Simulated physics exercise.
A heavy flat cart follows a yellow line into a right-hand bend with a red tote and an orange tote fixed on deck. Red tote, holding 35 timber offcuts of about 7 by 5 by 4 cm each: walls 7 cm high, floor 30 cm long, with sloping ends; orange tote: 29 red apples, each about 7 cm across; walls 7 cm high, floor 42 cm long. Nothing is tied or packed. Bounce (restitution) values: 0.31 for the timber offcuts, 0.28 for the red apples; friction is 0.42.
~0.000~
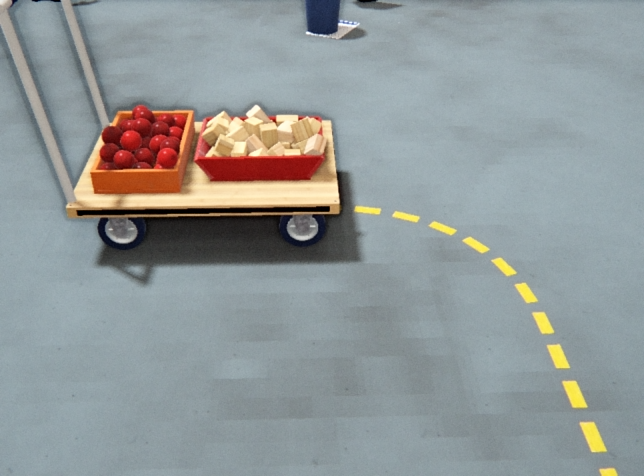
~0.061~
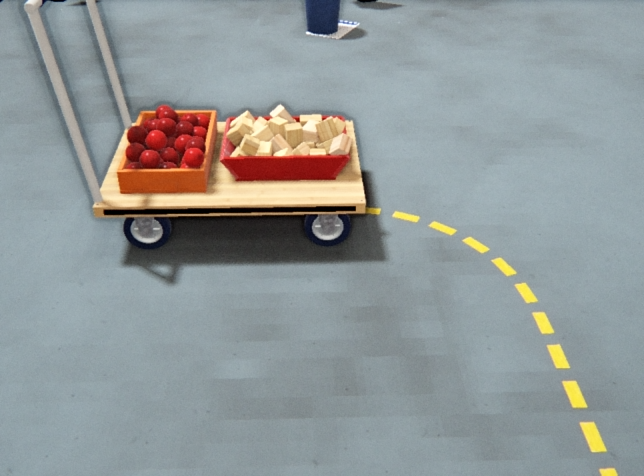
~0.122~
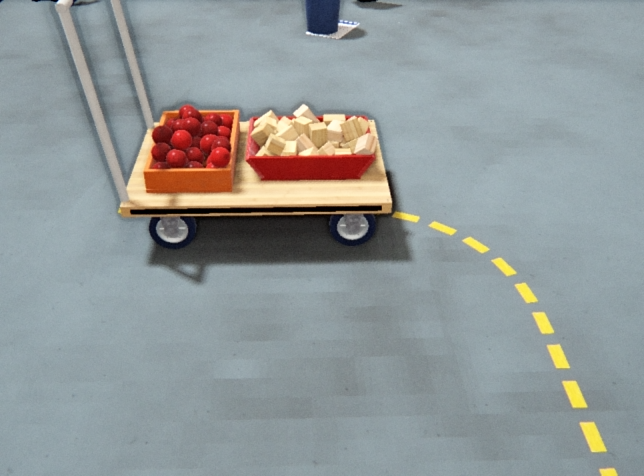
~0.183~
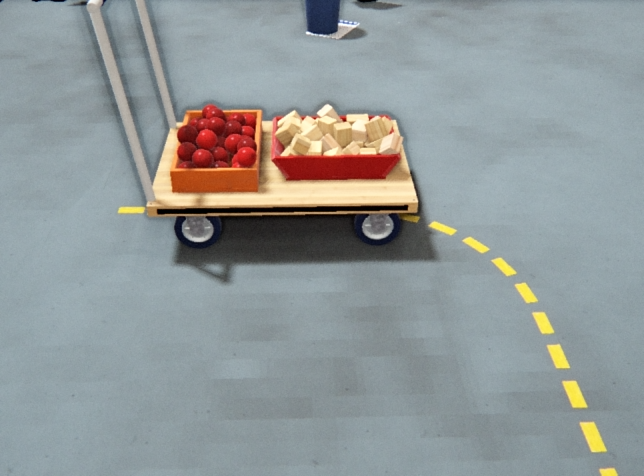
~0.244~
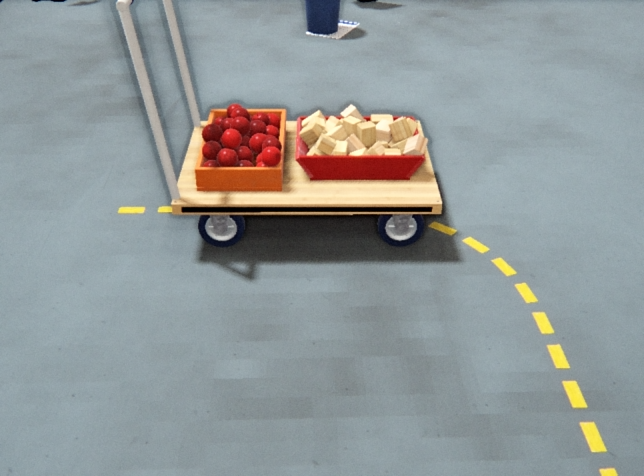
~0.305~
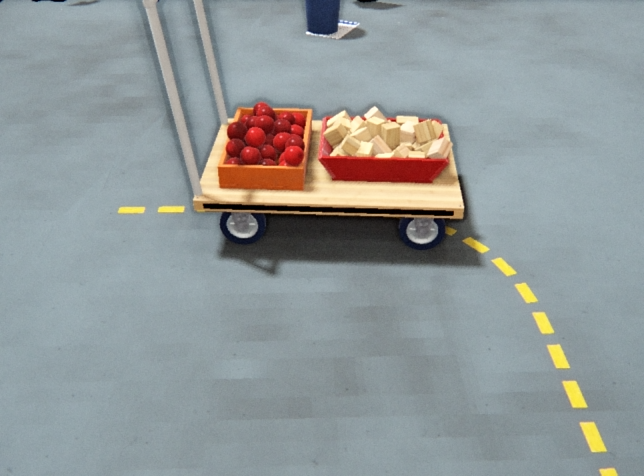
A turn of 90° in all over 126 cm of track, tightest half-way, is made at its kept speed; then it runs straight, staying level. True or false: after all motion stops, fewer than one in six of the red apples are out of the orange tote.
True.
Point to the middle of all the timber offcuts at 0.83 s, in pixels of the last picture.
Near (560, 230) in pixels.
After 0.64 s, 0 of 35 out of the red tote and 0 of 29 out of the orange tote.
After 0.83 s, 0 of 35 out of the red tote and 0 of 29 out of the orange tote.
After 1.11 s, 0 of 35 out of the red tote and 1 of 29 out of the orange tote.
Final count (at 1.57 s), 0 of 35 out of the red tote and 1 of 29 out of the orange tote. Asked share, 1 of 29, 3 per cent.
